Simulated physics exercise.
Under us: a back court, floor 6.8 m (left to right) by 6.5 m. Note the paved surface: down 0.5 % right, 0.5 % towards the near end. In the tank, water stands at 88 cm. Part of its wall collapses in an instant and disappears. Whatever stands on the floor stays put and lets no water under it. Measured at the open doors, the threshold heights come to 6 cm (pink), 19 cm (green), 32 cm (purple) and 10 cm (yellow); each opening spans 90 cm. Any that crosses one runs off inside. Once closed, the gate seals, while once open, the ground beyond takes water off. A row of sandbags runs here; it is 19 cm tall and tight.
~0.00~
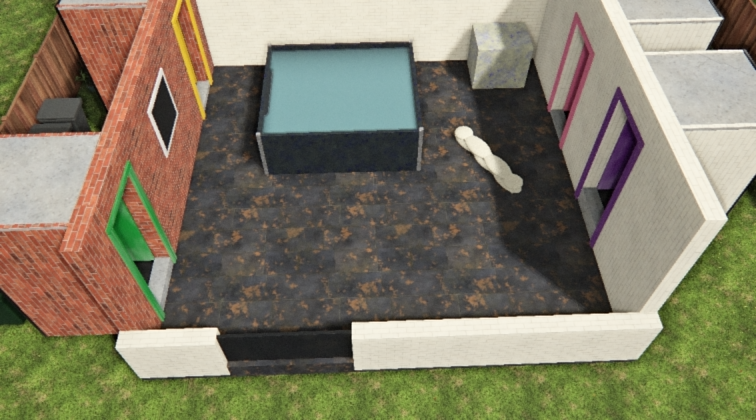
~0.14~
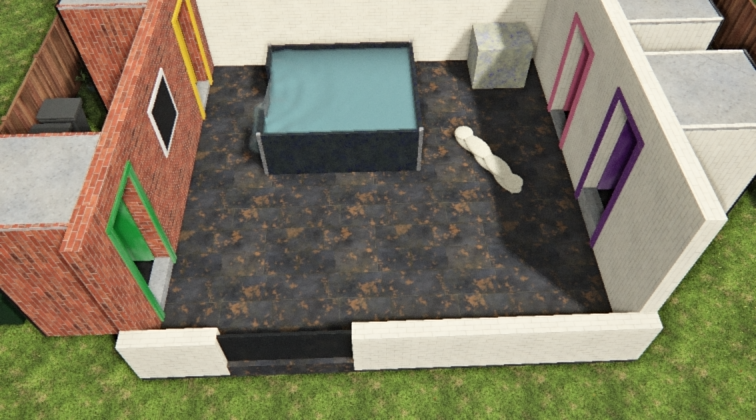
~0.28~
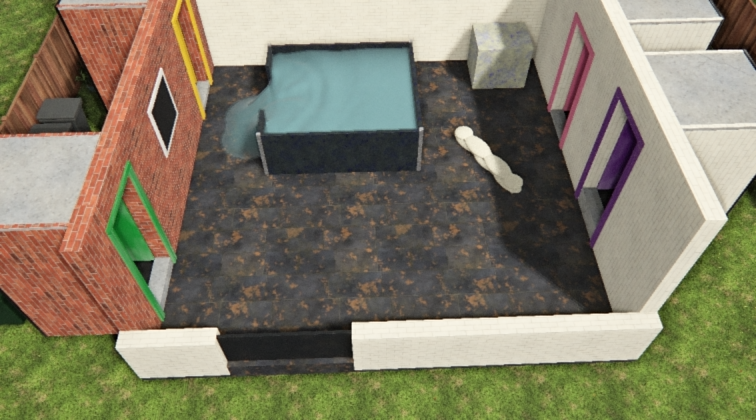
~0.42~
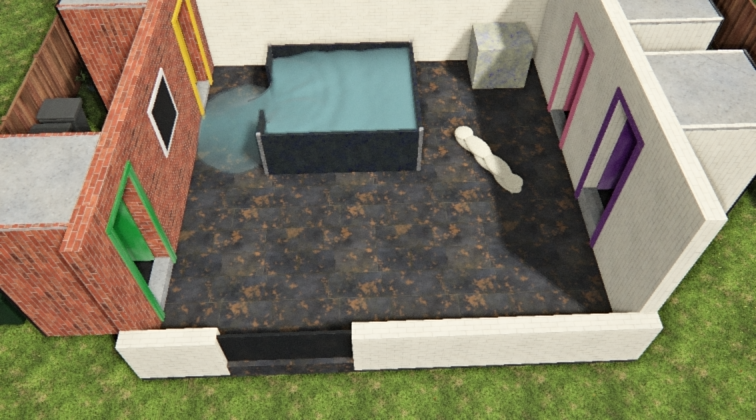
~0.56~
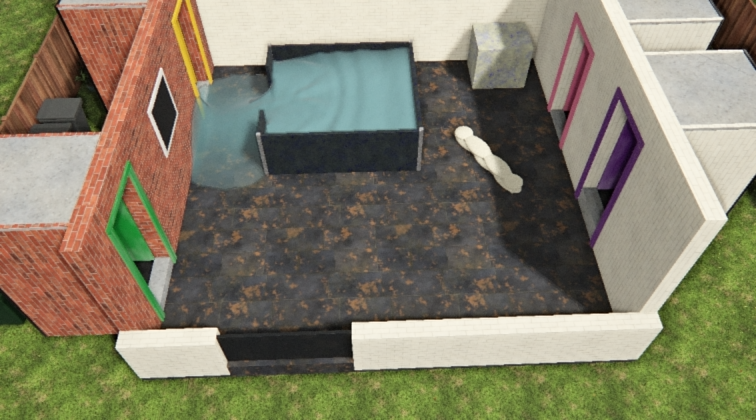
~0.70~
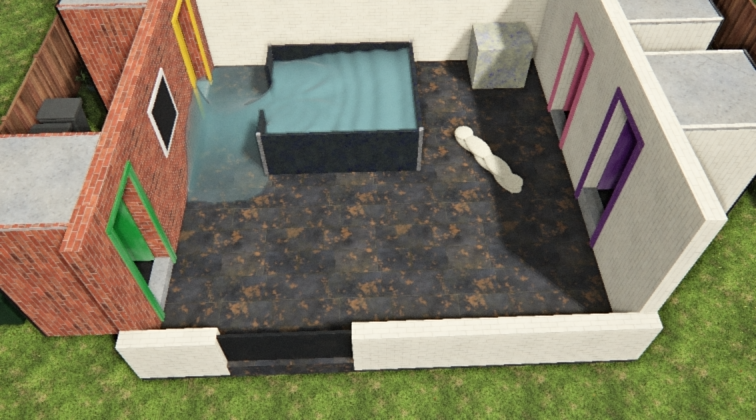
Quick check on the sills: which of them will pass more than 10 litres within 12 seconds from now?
Sill check: Pink door passes more; green door passes less or equal; purple door passes less or equal; yellow door passes more.
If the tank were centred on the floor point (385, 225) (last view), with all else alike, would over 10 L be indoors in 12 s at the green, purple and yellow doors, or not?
Result - green door exceeds it, purple door does not exceed it, yellow door exceeds it.
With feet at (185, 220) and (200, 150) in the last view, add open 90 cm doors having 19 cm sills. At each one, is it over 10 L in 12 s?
Well, the first one ends up on the low side, the second one on the high side.
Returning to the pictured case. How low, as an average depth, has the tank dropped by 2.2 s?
Depth, averaged: Around 53 centimetres.
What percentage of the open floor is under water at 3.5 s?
Wet share: About 55 %.
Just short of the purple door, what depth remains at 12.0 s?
12.5 cm or so.
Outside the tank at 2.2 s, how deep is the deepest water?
Max around 59 cm.
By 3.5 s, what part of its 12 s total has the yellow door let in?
Some 65 in a hundred.
After 1.4 s water covers 15 % of the floor and is deepest (62 cm) near (211, 131); pink door not reached, green door 5 cm at the sill, 0 L in, purple door not reached, yellow door 40 cm at the sill, 165 L in.
After 2.2 s water covers 35 % of the floor and is deepest (59 cm) near (214, 70); pink door not reached, green door 8 cm at the sill, 0 L in, purple door not reached, yellow door 38 cm at the sill, 367 L in.
After 3.5 s water covers 55 % of the floor and is deepest (40 cm) near (464, 69); pink door not reached, green door 6 cm at the sill, 0 L in, purple door not reached, yellow door 27 cm at the sill, 576 L in.
After 7.0 s water covers 95 % of the floor and is deepest (26 cm) near (464, 69); pink door 11 cm at the sill, 5 L in, green door 8 cm at the sill, 1 L in, purple door 19 cm at the sill, 0 L in, yellow door 19 cm at the sill, 823 L in.
After 12.0 s water covers 95 % of the floor and is deepest (20 cm) near (542, 97); pink door 15 cm at the sill, 61 L in, green door 11 cm at the sill, 1 L in, purple door 12 cm at the sill, 0 L in, yellow door 11 cm at the sill, 891 L in.
